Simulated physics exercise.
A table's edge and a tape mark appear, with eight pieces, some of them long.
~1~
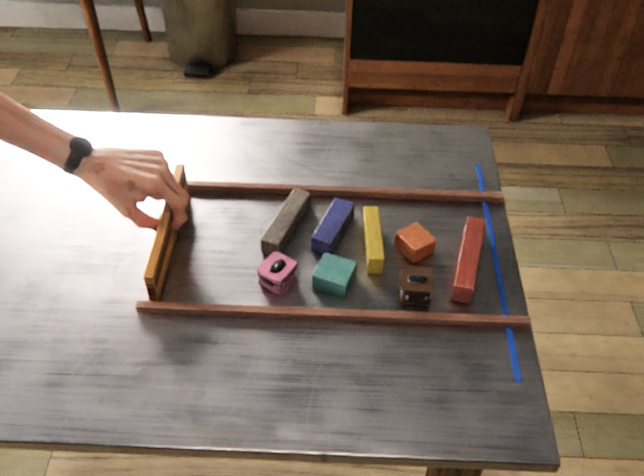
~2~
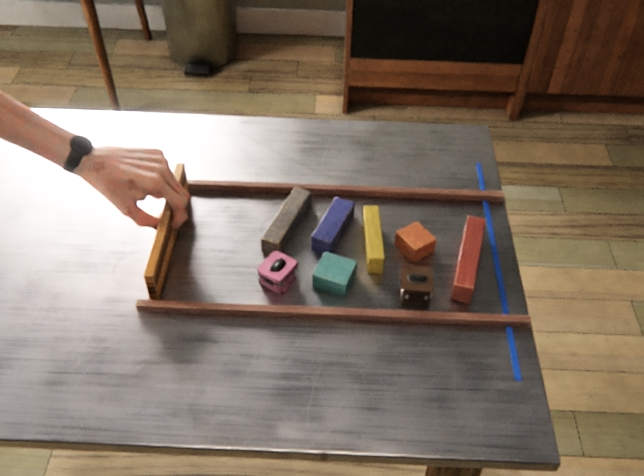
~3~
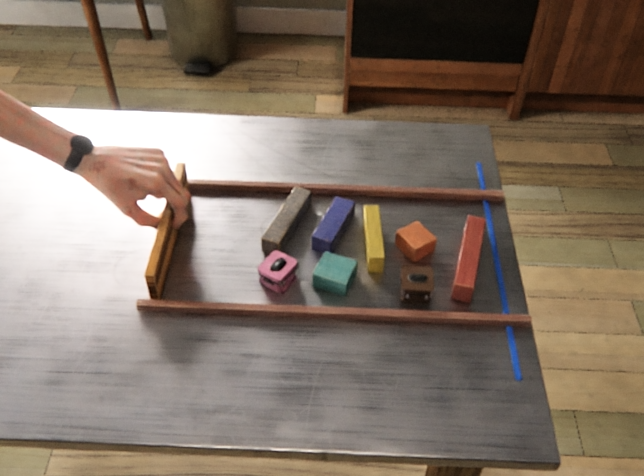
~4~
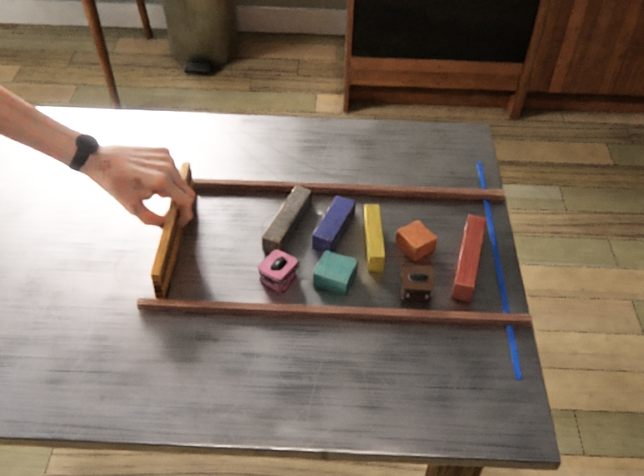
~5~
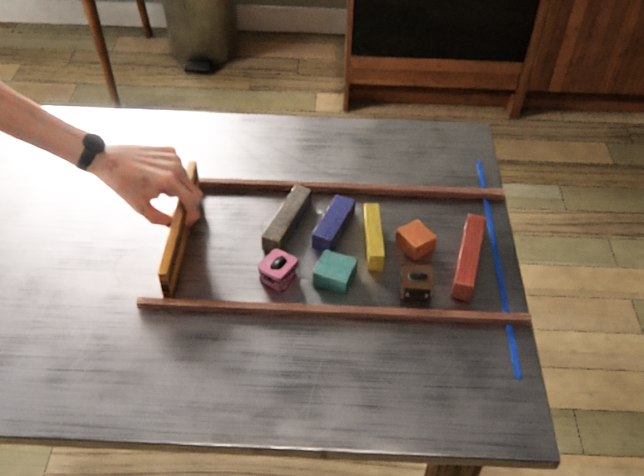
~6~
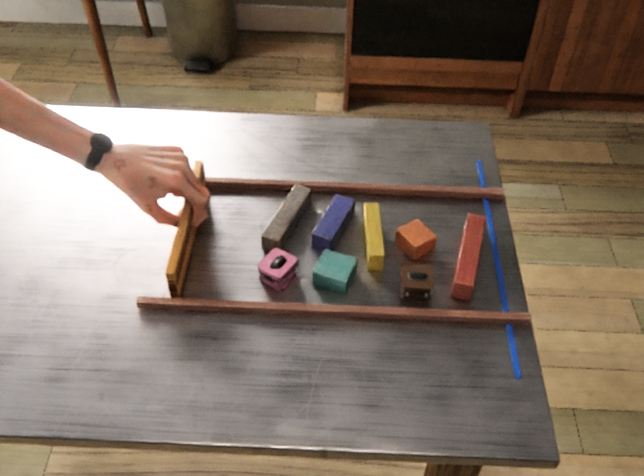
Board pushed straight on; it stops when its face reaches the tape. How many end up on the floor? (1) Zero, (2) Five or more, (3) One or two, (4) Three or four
Five or more.
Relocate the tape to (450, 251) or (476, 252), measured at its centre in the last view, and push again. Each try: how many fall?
Down on the floor: 3 and 5.
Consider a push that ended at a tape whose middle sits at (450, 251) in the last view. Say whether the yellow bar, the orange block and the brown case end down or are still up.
Yellow bar - stays in place, orange block - goes down, brown case - goes down.
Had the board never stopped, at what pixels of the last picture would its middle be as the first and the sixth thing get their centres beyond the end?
Pixels, in order: Around (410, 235), around (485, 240).
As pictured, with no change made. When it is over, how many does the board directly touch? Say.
The answer is 2.
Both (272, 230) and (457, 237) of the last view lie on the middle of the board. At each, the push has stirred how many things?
The first number is 2, the next one 8.
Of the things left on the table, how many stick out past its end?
1 is the number.
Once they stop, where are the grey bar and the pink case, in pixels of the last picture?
The grey bar comes to rest close to (502, 226), while the pink case rests close to (517, 276).
Soon after, none off yet; red bar at rest near (469, 255); orange block at rest near (415, 239); brown case at rest near (416, 283).
Then, none off yet; red bar moving near (476, 256); orange block moved about its own width near (448, 238); brown case moved about its own width near (449, 286).
Further on, one off so far; red bar falling near (535, 355); orange block moved well along near (518, 235); brown case moved well along near (536, 291).
At rest, the number that fall off is five or more; fallen, blue bar, turquoise block, yellow bar, brown case, orange block and red bar.
